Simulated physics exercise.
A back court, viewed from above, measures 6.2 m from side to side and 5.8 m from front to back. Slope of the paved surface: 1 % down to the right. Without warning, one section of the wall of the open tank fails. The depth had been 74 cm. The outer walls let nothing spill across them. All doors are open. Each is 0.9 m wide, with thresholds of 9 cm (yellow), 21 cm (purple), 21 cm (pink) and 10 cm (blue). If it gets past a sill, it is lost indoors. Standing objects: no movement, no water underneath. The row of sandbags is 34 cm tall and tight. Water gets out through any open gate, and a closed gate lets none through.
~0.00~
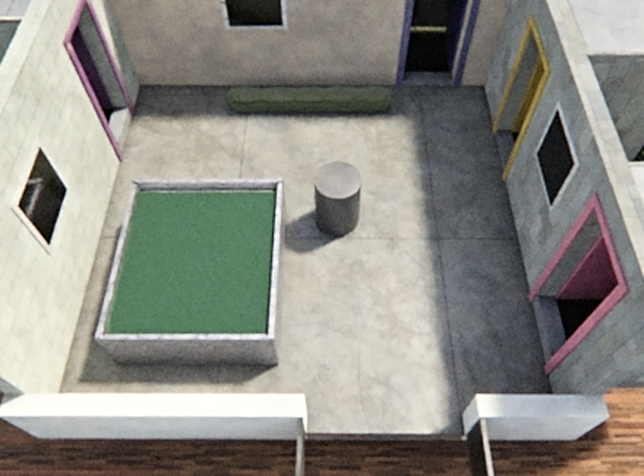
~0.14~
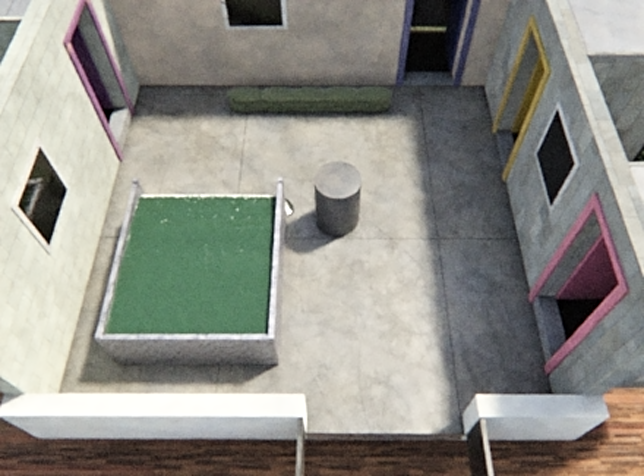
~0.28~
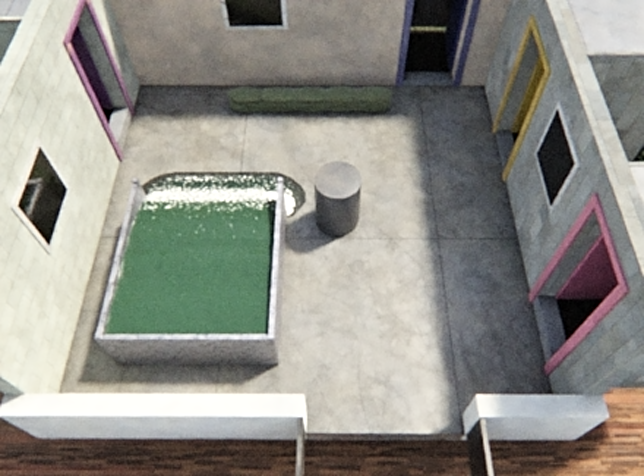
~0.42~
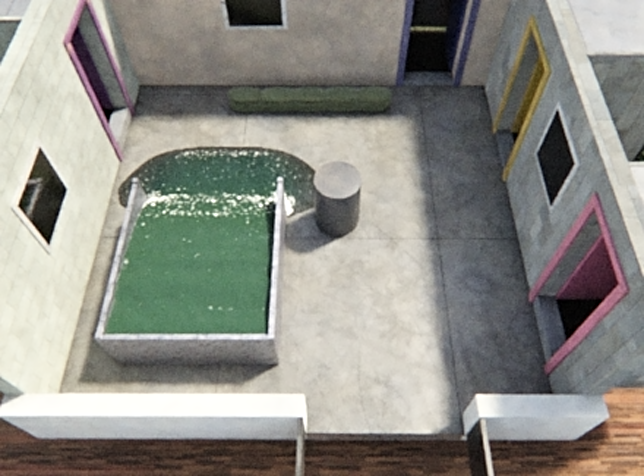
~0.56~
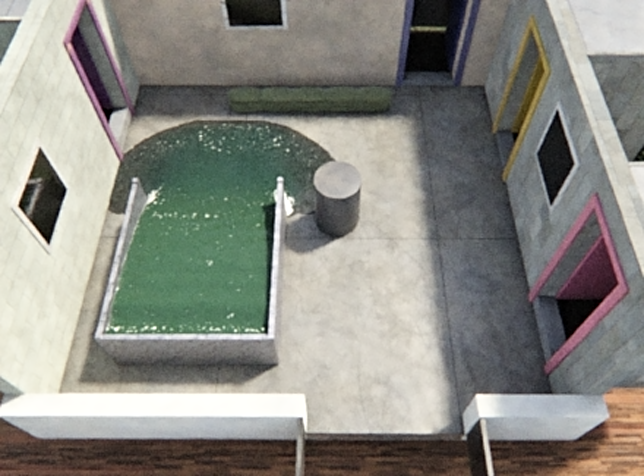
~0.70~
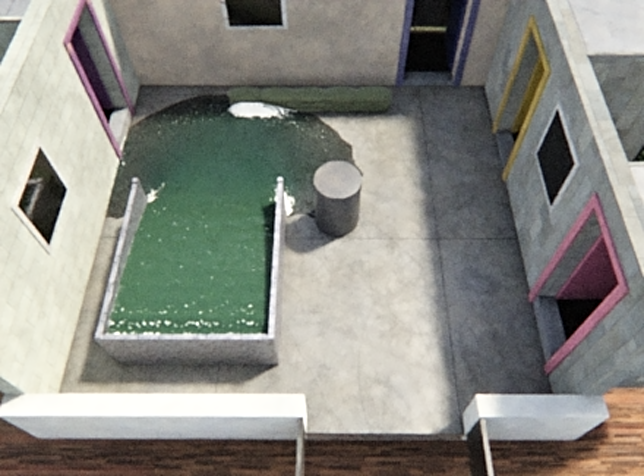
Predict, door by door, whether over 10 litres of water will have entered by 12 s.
At the end, the yellow door will not hold enough water back; the purple door will not hold enough water back; the pink door will hold enough water back; the blue door will not hold enough water back.
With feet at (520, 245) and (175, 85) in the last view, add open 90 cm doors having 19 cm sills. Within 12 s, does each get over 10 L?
Less, more.
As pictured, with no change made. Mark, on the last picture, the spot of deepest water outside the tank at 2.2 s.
Spot: Approx. (151, 86).
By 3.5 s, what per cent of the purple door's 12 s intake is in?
Share by then: ~ 90 %.
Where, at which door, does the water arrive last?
It's the pink door.
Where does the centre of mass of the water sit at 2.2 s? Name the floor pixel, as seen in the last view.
Roughly (236, 173).
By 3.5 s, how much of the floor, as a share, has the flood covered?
Covered: Roughly 60 per cent.
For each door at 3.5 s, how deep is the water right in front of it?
Depths: Yellow door 24 cm, purple door 25 cm, pink door 0 cm, blue door 12 cm.
After 1.4 s water covers 35 % of the floor and is deepest (47 cm) near (151, 86); yellow door not reached, purple door 17 cm at the sill, 0 L in, pink door not reached, blue door not reached.
After 2.2 s water covers 45 % of the floor and is deepest (51 cm) near (151, 86); yellow door 7 cm at the sill, 0 L in, purple door 29 cm at the sill, 2 L in, pink door not reached, blue door not reached.
After 3.5 s water covers 60 % of the floor and is deepest (36 cm) near (454, 86); yellow door 24 cm at the sill, 88 L in, purple door 25 cm at the sill, 48 L in, pink door not reached, blue door 12 cm at the sill, 0 L in.
After 7.0 s water covers 90 % of the floor and is deepest (24 cm) near (550, 384); yellow door 18 cm at the sill, 261 L in, purple door 7 cm at the sill, 53 L in, pink door 8 cm at the sill, 0 L in, blue door 14 cm at the sill, 30 L in.
After 12.0 s water covers 95 % of the floor and is deepest (14 cm) near (556, 413); yellow door 10 cm at the sill, 315 L in, purple door 4 cm at the sill, 54 L in, pink door 13 cm at the sill, 0 L in, blue door 8 cm at the sill, 48 L in.
